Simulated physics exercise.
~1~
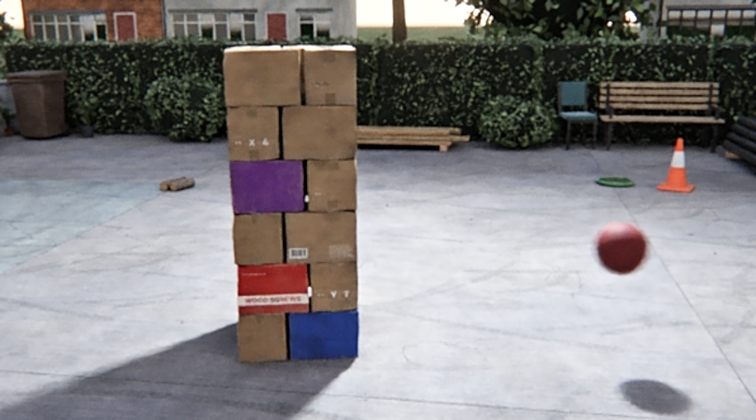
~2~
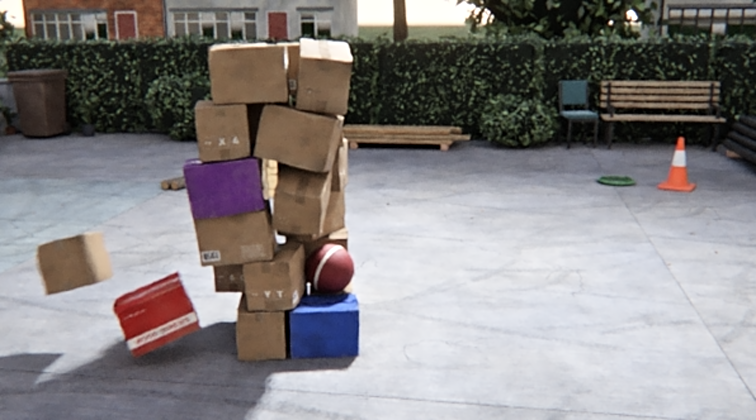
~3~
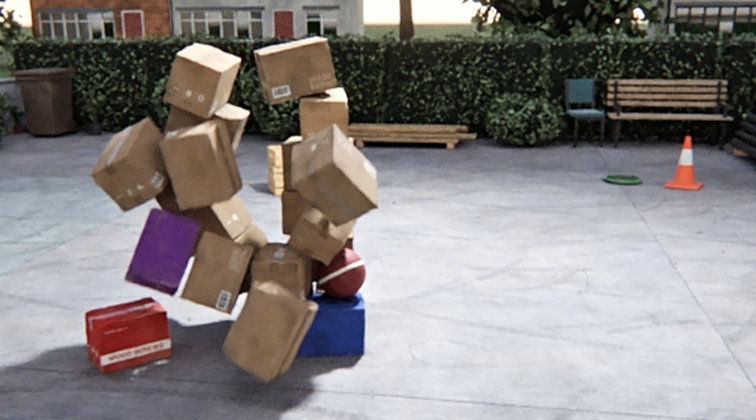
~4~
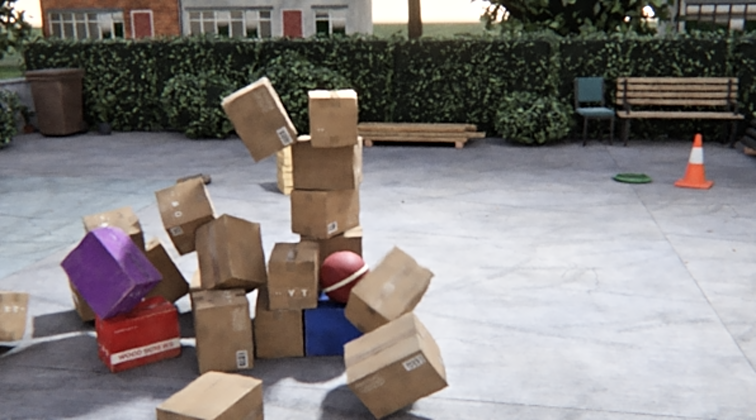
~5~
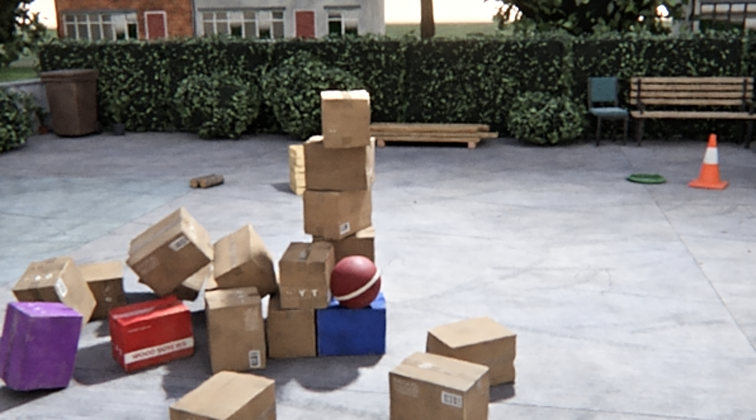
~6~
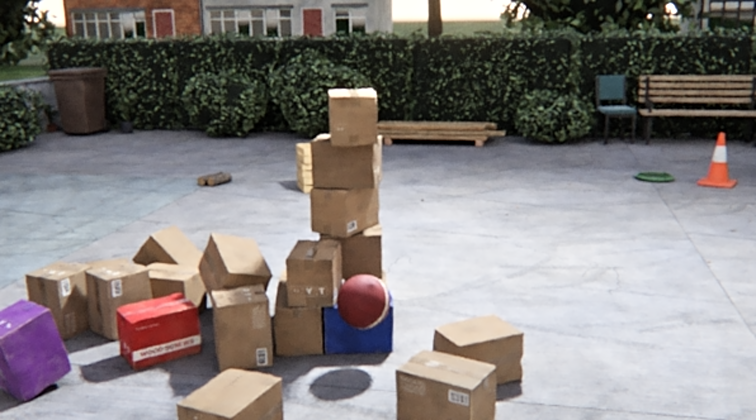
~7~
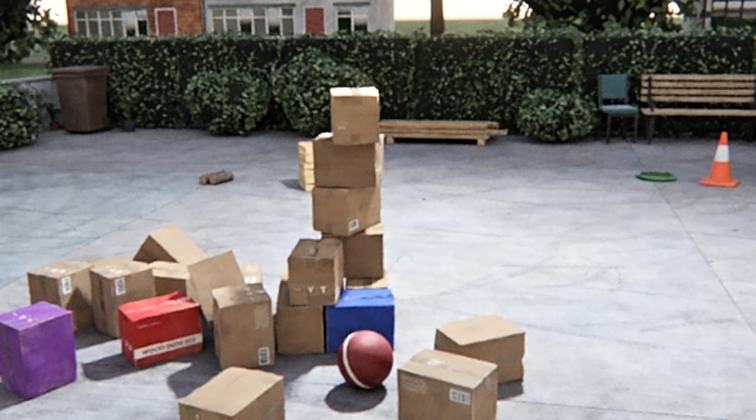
The video shows a red ball flying left into a tall stack of cardboard cartons in a yard, knocking out the red carton and toppling much of the stack leftward and forward. A narrow column stays standing above the unmoved blue carton as the ball drops to the ground.
